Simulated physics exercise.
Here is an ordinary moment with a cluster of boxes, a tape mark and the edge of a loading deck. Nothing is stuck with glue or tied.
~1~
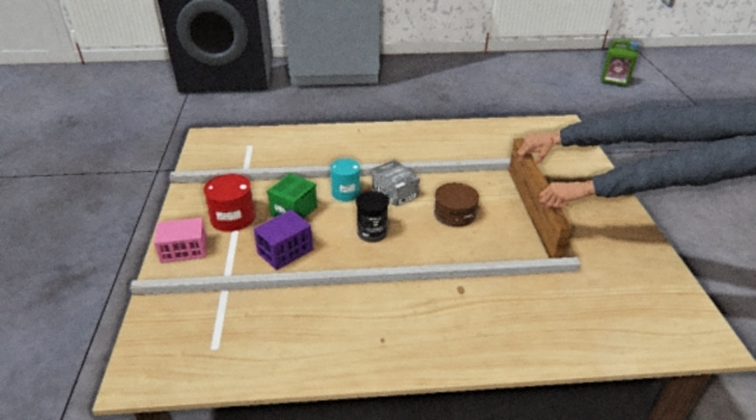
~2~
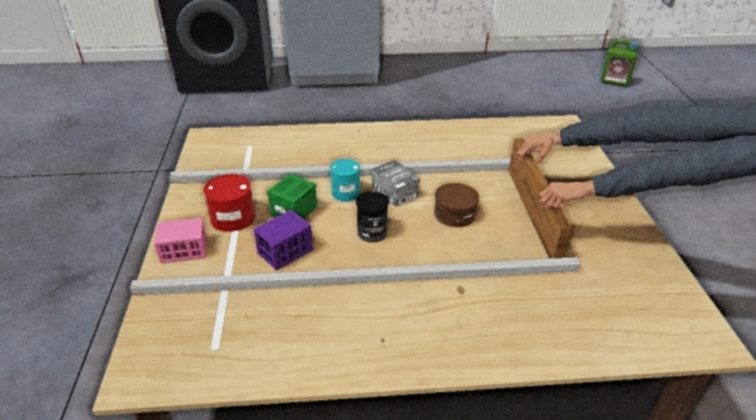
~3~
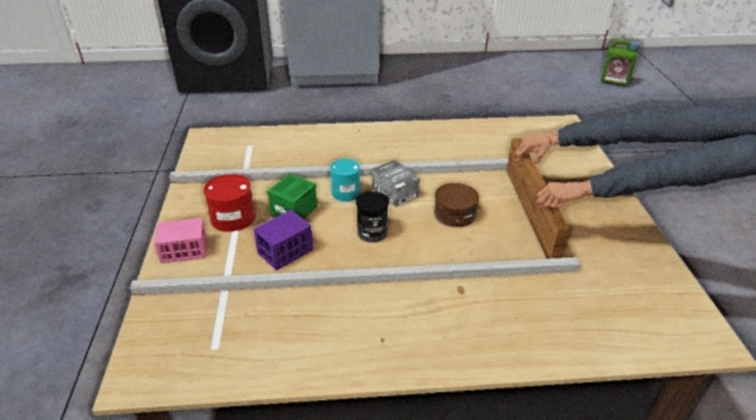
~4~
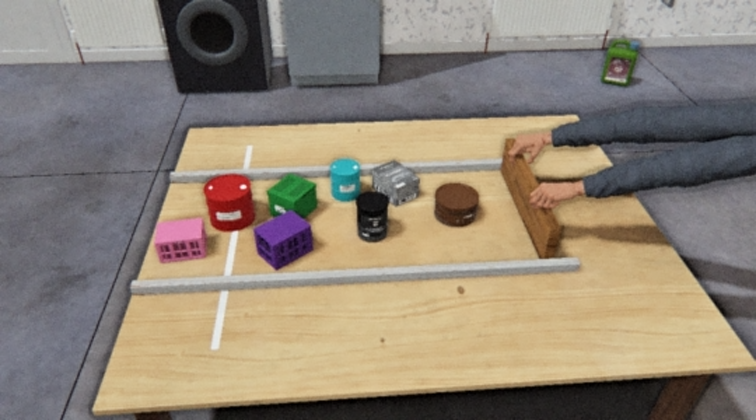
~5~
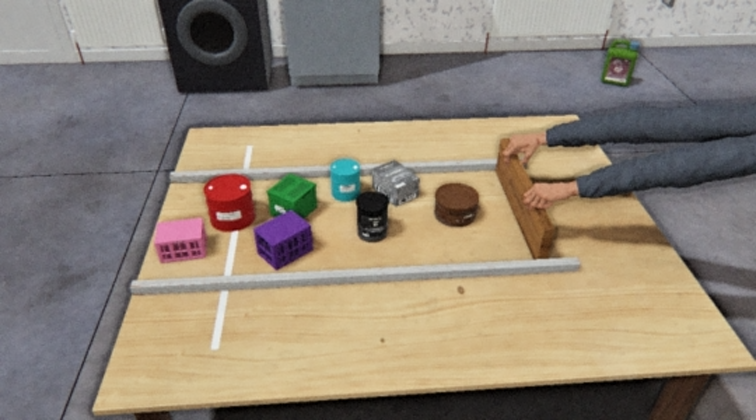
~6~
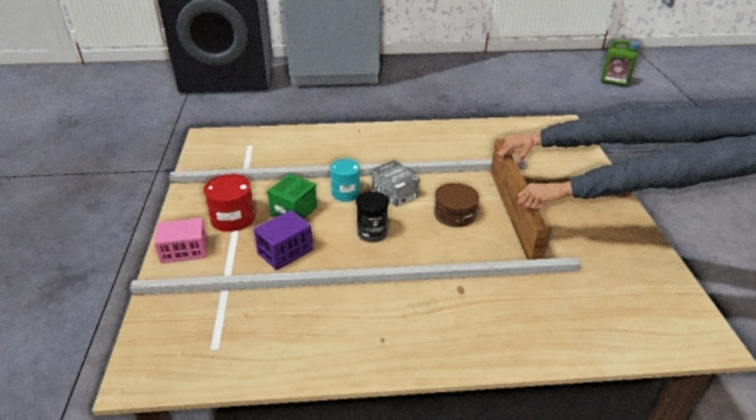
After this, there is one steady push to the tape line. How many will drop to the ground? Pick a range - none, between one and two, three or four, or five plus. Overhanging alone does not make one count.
Range: Between one and two.
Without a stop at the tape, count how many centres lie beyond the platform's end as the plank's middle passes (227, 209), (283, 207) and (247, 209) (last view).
It comes out as 1, then 0, then 1.
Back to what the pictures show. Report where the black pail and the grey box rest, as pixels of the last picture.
You'll see the black pail at (213, 234), with the grey box at (226, 185).
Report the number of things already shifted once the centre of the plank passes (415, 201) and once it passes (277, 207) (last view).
First 3, after that 7.
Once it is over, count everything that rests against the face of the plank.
At rest, 3 are in contact.
Early on, none off yet; pink crate at rest near (182, 240); red canister at rest near (230, 203); purple crate at rest near (284, 240).
Finally, the number that fall off is one or two; lost, red canister.
